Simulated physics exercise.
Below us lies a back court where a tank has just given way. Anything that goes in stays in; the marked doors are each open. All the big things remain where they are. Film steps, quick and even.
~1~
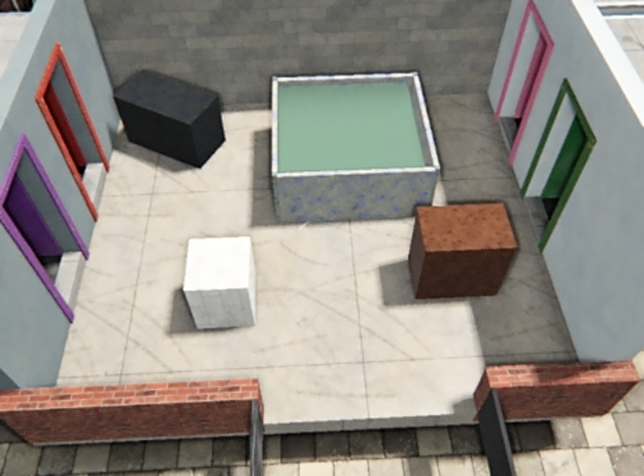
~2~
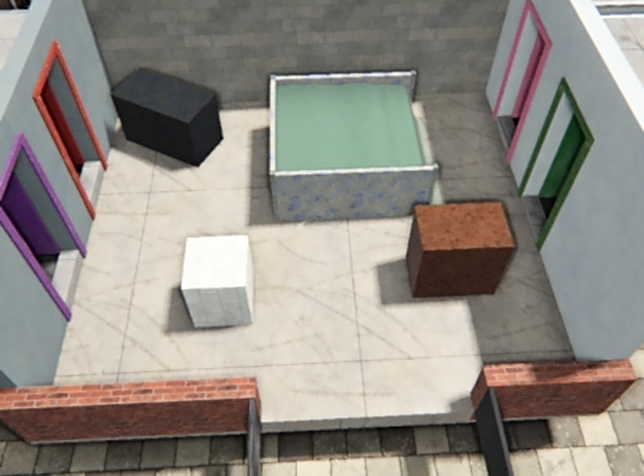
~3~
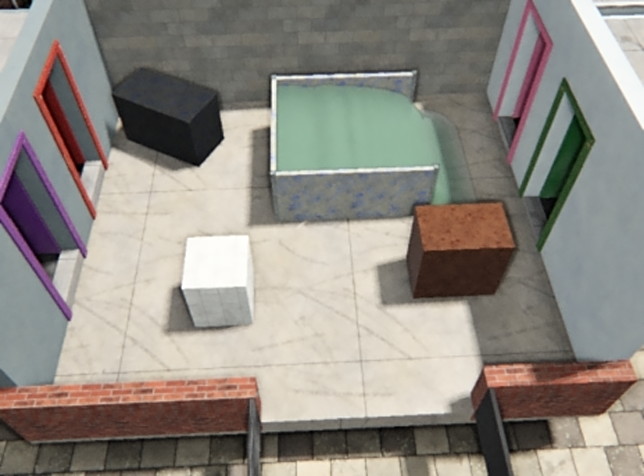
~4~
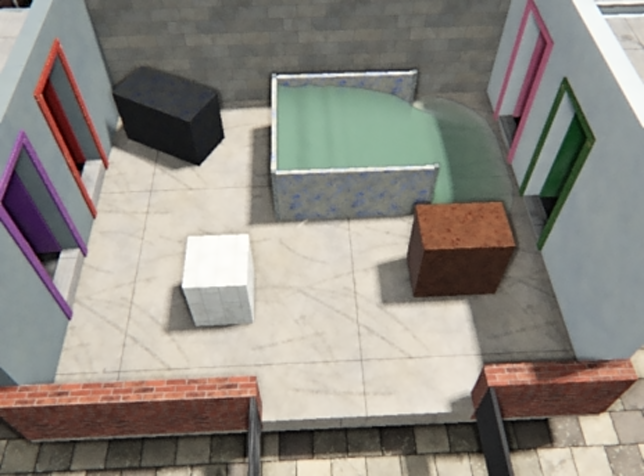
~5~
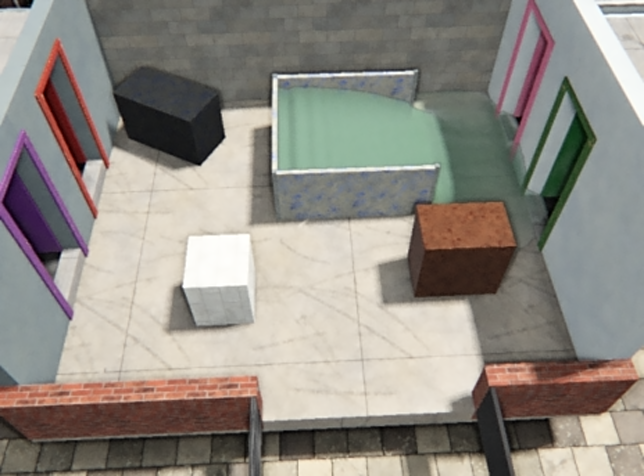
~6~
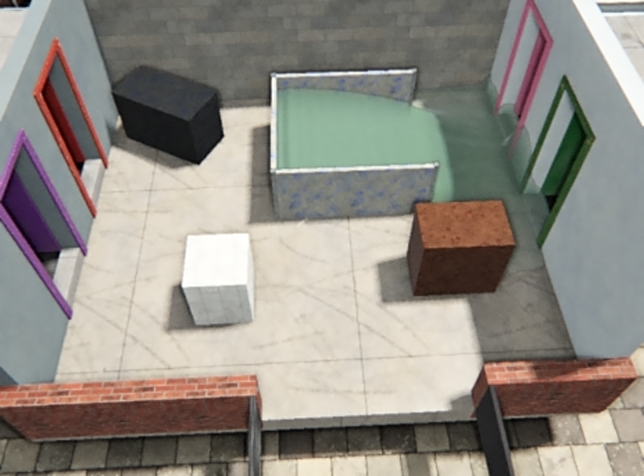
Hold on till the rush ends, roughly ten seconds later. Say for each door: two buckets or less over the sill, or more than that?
At the end, I expect the purple door to see two buckets at most; I expect the red door to see two buckets at most; I expect the pink door to see over two buckets; I expect the green door to see over two buckets.
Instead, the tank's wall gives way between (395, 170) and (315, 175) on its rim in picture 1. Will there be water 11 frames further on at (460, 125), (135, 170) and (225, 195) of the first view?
Untouched, untouched, untouched.
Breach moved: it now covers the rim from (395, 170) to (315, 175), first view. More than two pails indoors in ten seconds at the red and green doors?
Verdict - red door is safe, green door breaks the limit.
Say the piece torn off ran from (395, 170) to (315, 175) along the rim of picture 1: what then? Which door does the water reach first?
It's the green door.
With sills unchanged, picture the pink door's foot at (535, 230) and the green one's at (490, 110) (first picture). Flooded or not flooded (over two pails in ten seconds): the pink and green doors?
Here the pink door tops the limit while the green door tops the limit.
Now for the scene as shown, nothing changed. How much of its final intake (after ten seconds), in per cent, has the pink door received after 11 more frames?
Some 70 per cent.
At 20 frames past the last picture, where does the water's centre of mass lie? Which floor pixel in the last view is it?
Around pixel (409, 183).
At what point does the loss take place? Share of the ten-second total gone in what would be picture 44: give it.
About 90 per cent.
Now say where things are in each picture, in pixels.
The tank at (350, 125) is whole and still, in the first picture.
Water pours out at (416, 151) and has run to a hidden place, in the second picture.
The front is at (429, 113), out from the gap at (416, 152), in the third picture.
Water pours out at (416, 153) and has run to (441, 100), in the fourth picture.
The front is at (534, 232), out from the gap at (417, 154), in the fifth picture.
Water pours out at (416, 152) and has run to (542, 258), in the sixth picture.
A moment on, water covers 20 % of the floor; the purple door not reached, the red door not reached, the pink door far over two buckets in, the green door far over two buckets in.
Next, water covers 30 % of the floor; the purple door not reached, the red door not reached, the pink door far over two buckets in, the green door far over two buckets in.
Then, water covers 50 % of the floor; the purple door not reached, the red door not reached, the pink door far over two buckets in, the green door far over two buckets in.
Later, water covers 95 % of the floor; the purple door wet at the sill, nothing in, the red door wet at the sill, nothing in, the pink door far over two buckets in, the green door far over two buckets in.
In the end, water covers 95 % of the floor; the purple door wet at the sill, nothing in, the red door wet at the sill, nothing in, the pink door far over two buckets in, the green door far over two buckets in.
